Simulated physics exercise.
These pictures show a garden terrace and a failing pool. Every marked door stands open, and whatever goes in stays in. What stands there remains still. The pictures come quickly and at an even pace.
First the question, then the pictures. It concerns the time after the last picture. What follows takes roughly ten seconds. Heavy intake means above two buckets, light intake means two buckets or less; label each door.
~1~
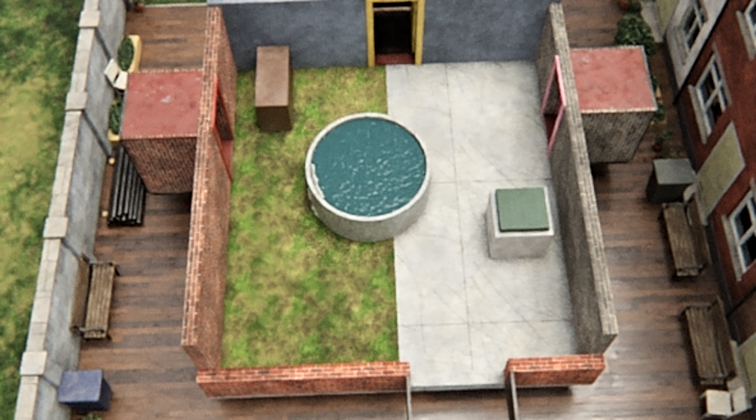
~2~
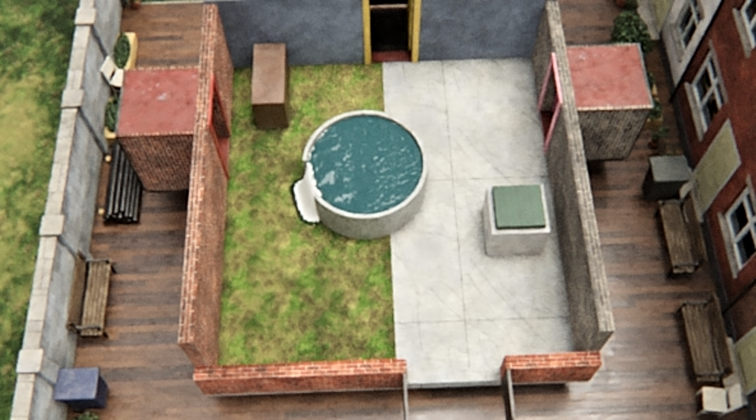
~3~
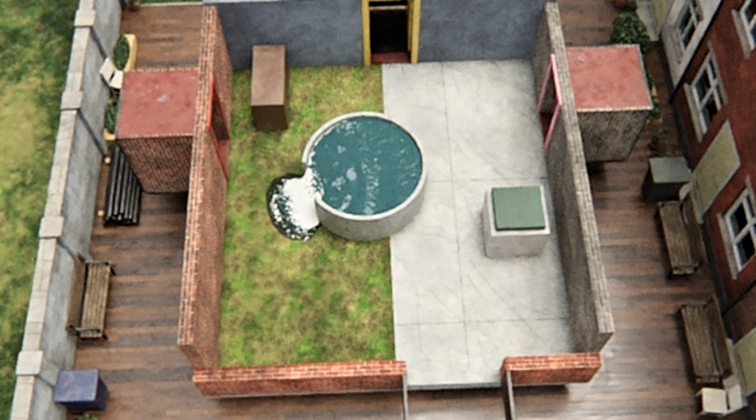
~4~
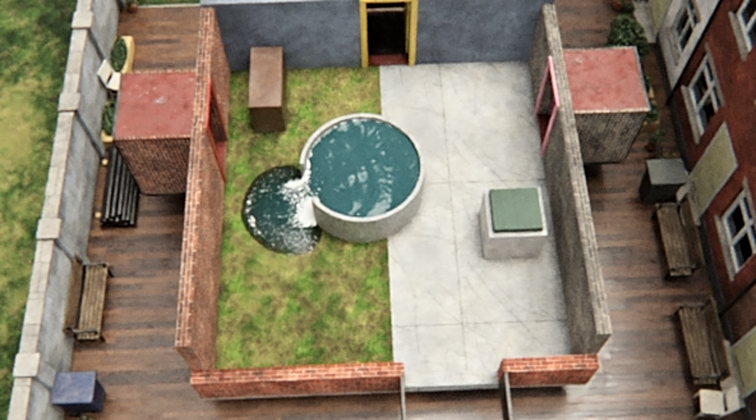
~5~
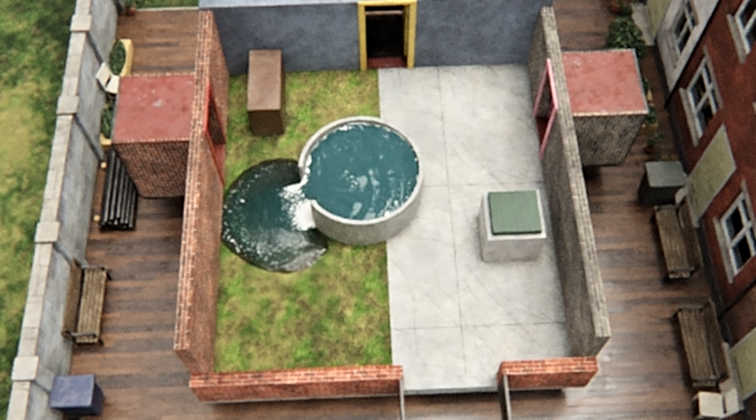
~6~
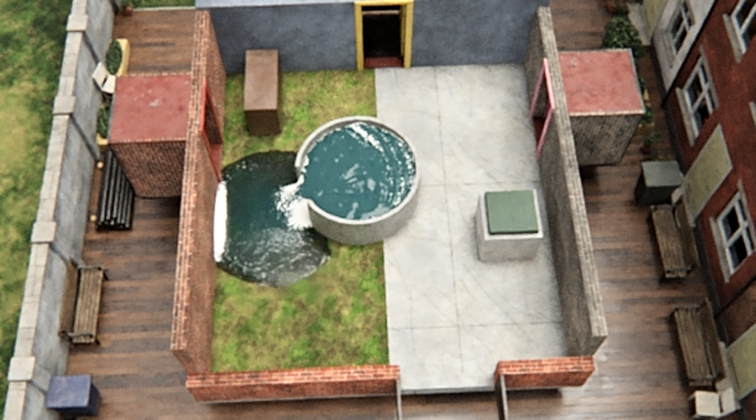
Labels: Yellow door: Light, red door: Heavy, pink door: Light.
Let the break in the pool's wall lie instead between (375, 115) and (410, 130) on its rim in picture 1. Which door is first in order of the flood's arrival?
It's the one in yellow that is reached before the others.
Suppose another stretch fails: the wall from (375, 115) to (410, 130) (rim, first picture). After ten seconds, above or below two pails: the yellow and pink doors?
Result - yellow: Clears the line; pink: Clears the line.
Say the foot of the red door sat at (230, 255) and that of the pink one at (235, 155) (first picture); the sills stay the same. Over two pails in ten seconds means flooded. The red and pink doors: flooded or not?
Lab note - red door overshoots, pink door overshoots.
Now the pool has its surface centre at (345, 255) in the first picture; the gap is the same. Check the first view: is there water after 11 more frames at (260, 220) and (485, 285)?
Soaked, bone-dry.
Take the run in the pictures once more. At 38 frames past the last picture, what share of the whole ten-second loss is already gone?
Roughly 55 %.
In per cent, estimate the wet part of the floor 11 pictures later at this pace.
It should be close to 25 %.
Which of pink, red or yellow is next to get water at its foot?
That's the red one.
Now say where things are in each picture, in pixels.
The first frame shows still water in the pool at (368, 167).
In the second frame, the front is at (299, 182), out from the gap at (311, 193).
In the third frame, the front is at (272, 190), out from the gap at (311, 195).
In the fourth frame, the front is at (245, 217), out from the gap at (308, 198).
In the fifth frame, the front is at (222, 234), out from the gap at (307, 200).
In the sixth frame, the front is at (217, 262), out from the gap at (304, 200).
A moment on, water covers 20 % of the floor; the yellow door not reached, the red door under two buckets in, the pink door not reached.
Next, water covers 25 % of the floor; the yellow door not reached, the red door over two buckets in, the pink door not reached.
Then, water covers 40 % of the floor; the yellow door not reached, the red door far over two buckets in, the pink door not reached.
Later, water covers 70 % of the floor; the yellow door not reached, the red door far over two buckets in, the pink door not reached.
In the end, water covers 95 % of the floor; the yellow door wet at the sill, nothing in, the red door far over two buckets in, the pink door wet at the sill, nothing in.
